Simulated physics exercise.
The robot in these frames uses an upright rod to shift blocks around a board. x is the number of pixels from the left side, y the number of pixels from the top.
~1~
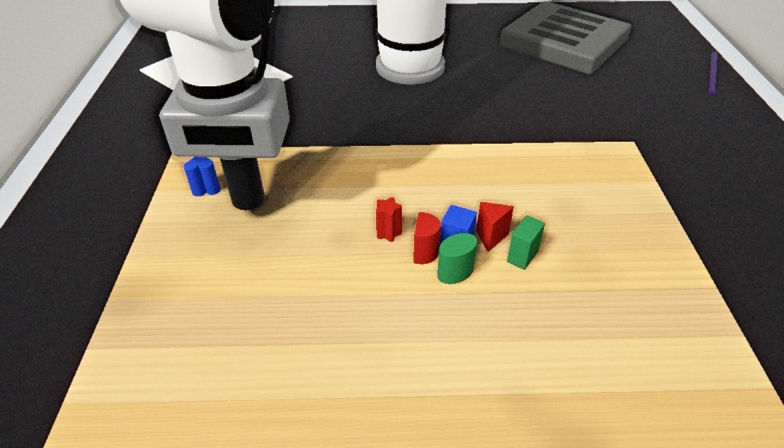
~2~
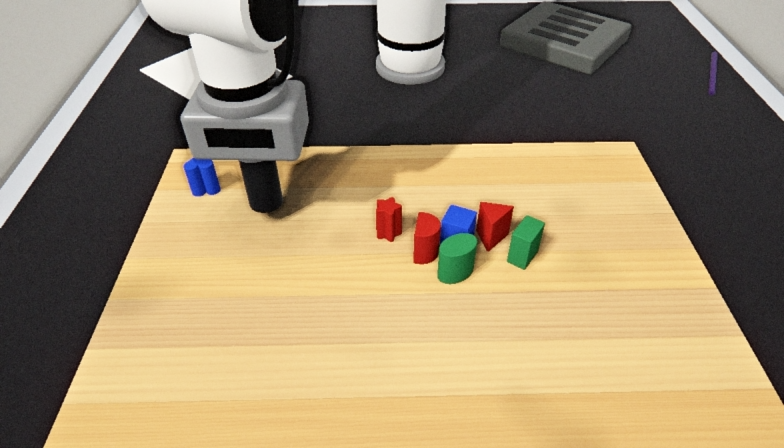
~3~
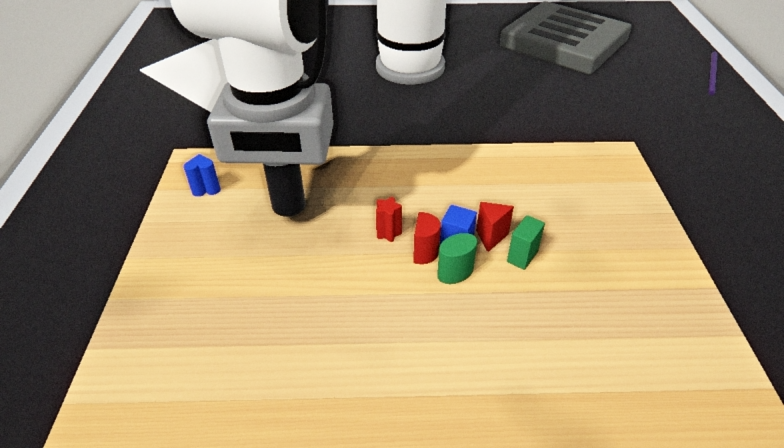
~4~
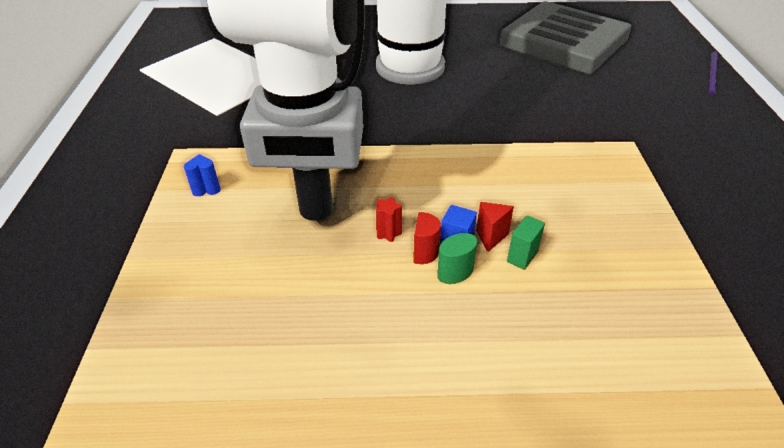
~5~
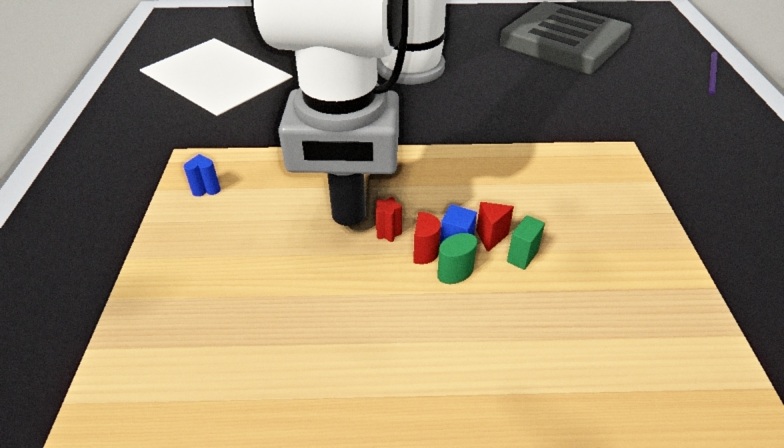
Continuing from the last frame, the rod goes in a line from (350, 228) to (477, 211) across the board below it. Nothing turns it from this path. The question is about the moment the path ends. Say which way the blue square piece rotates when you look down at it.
It spins against the clock.
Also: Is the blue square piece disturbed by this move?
The blue square piece moves.
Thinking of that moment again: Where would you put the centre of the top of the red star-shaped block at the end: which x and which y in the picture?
Final place: (450, 206).
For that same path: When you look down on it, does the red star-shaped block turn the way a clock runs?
I expect so.
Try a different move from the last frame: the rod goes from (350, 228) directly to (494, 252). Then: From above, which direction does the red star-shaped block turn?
Turns anticlockwise.
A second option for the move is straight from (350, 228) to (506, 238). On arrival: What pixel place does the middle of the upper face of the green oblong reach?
Answer: (549, 233).
The first path, step by step. One third of the way, rod (394, 210); red star-shaped block (417, 206), turned 35° clockwise; red half-round block (430, 225), turned 20° clockwise.
Two thirds of the way, rod (437, 204); red star-shaped block (448, 207), turned 70° clockwise; red half-round block (434, 226), turned 55° clockwise; blue square piece (470, 221), turned 15° anticlockwise.
At the end, rod (479, 197); red star-shaped block (450, 206), turned 90° clockwise; red half-round block (434, 226), turned 55° clockwise; blue square piece (470, 221), turned 20° anticlockwise; red triangle unmoved.
